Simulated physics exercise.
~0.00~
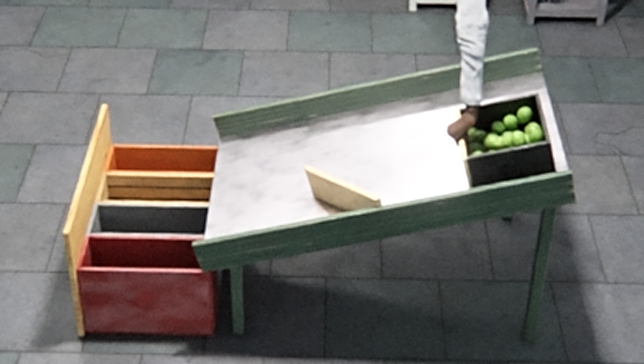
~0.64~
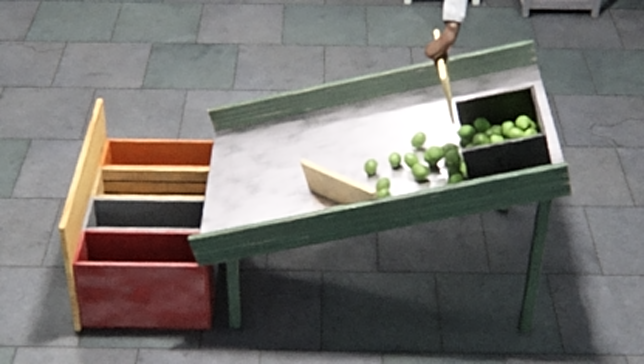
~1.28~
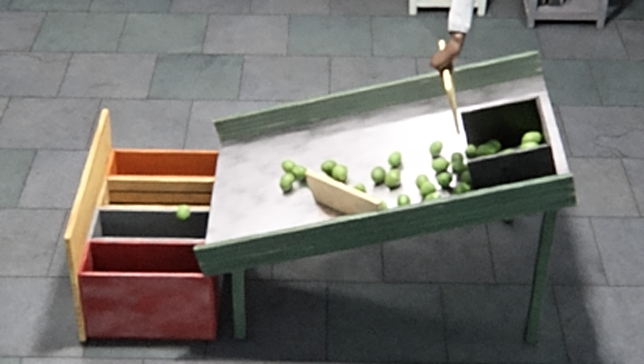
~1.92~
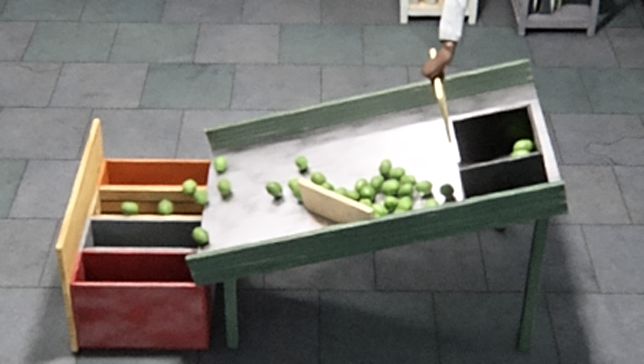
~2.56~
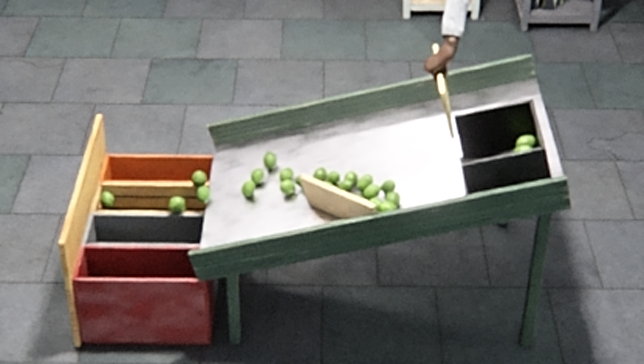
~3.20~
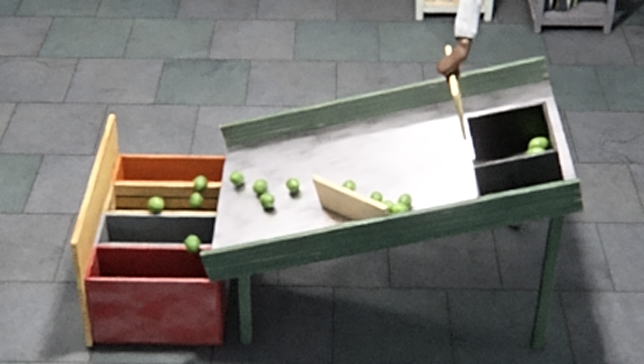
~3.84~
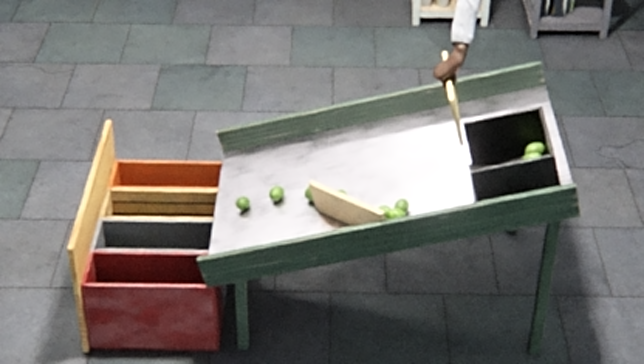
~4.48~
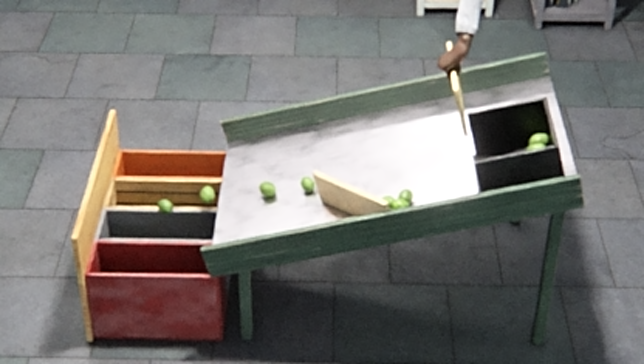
Bright green limes sit in a black pen at the upper right end of a sloping, green-edged table, seen from above on a grey tiled floor by a slightly swaying camera. An angled wooden board stands on the pale surface, and red, grey, wooden and orange bins wait at the left. A hand lifts the gate, and the limes spill down leftward. Some bunch up behind the board while others slip past it and drop off the low end into the bins, several toward the wooden one. The flow thins until a few limes remain on the slope and in the pen.
